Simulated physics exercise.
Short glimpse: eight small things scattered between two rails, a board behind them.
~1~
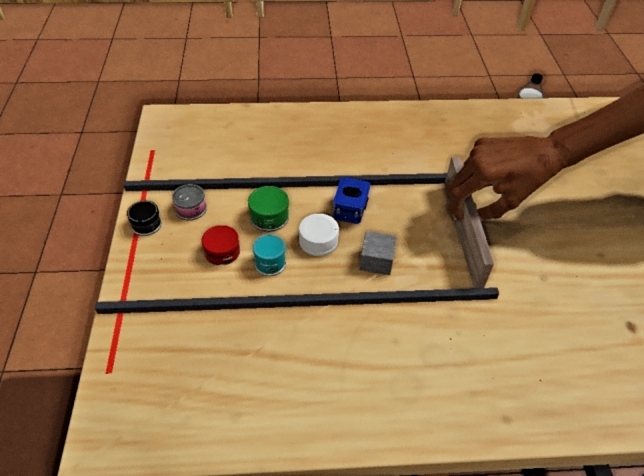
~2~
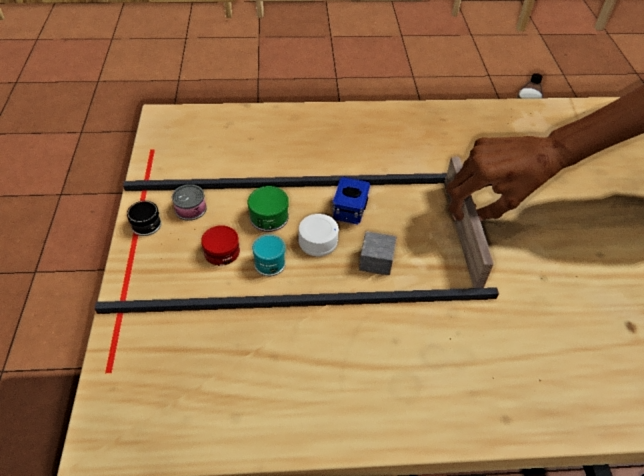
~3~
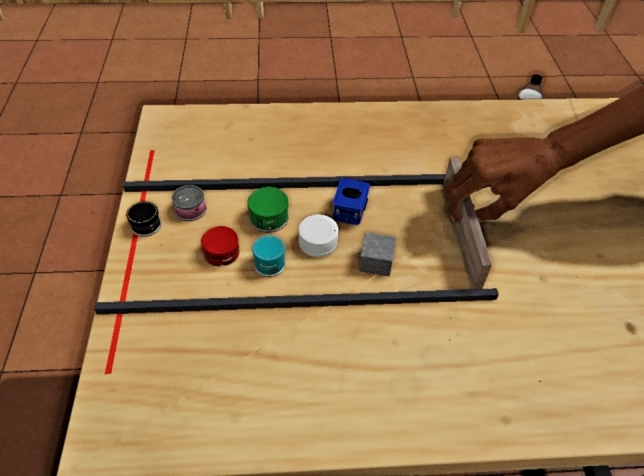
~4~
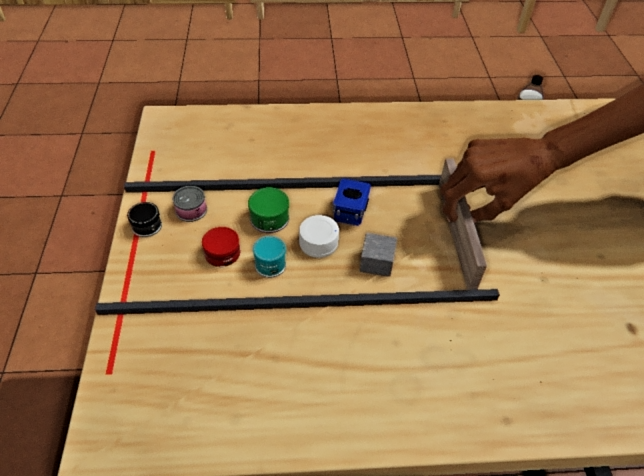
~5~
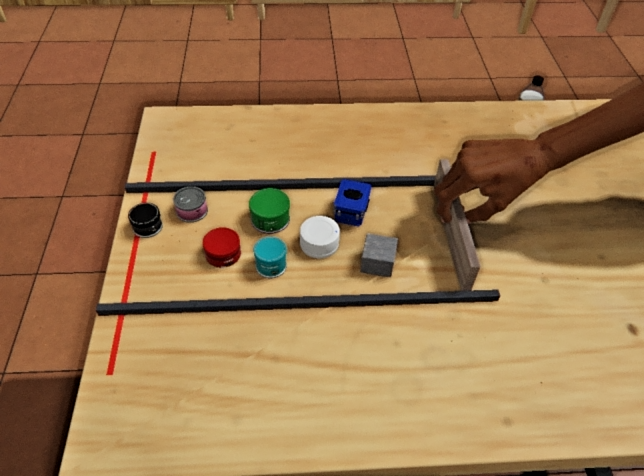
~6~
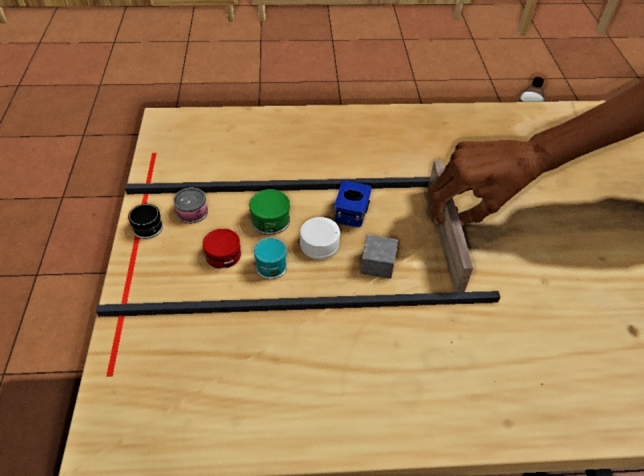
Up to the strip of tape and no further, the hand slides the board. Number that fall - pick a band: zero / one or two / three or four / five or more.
Band: Five or more.
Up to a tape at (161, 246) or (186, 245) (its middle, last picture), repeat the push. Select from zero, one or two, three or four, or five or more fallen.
The falls would be three to four; either one or two.
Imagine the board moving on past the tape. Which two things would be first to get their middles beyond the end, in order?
In order: The black tin, the pink tin.
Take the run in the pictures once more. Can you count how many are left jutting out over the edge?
Answer: 3.
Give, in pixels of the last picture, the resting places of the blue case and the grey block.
In the last picture the blue case sits around (123, 211) and the grey block around (111, 270).
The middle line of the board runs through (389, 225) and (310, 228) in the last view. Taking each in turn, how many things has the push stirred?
Counts: 1 / 5.
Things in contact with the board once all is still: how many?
Contact count: 3.
A little later, none off yet; black tin at rest near (146, 221); pink tin at rest near (191, 205); red tub at rest near (222, 249).
Next, none off yet; black tin at rest near (146, 221); pink tin at rest near (189, 205); red tub shifted a little near (204, 245).
Later still, none off yet; black tin shifted about its own width near (107, 229); pink tin shifted well along near (128, 199); red tub shifted well along near (134, 249).
When it is over, the number that fall off is five or more; down, turquoise tin, green pot, red tub, pink tin and black tin.
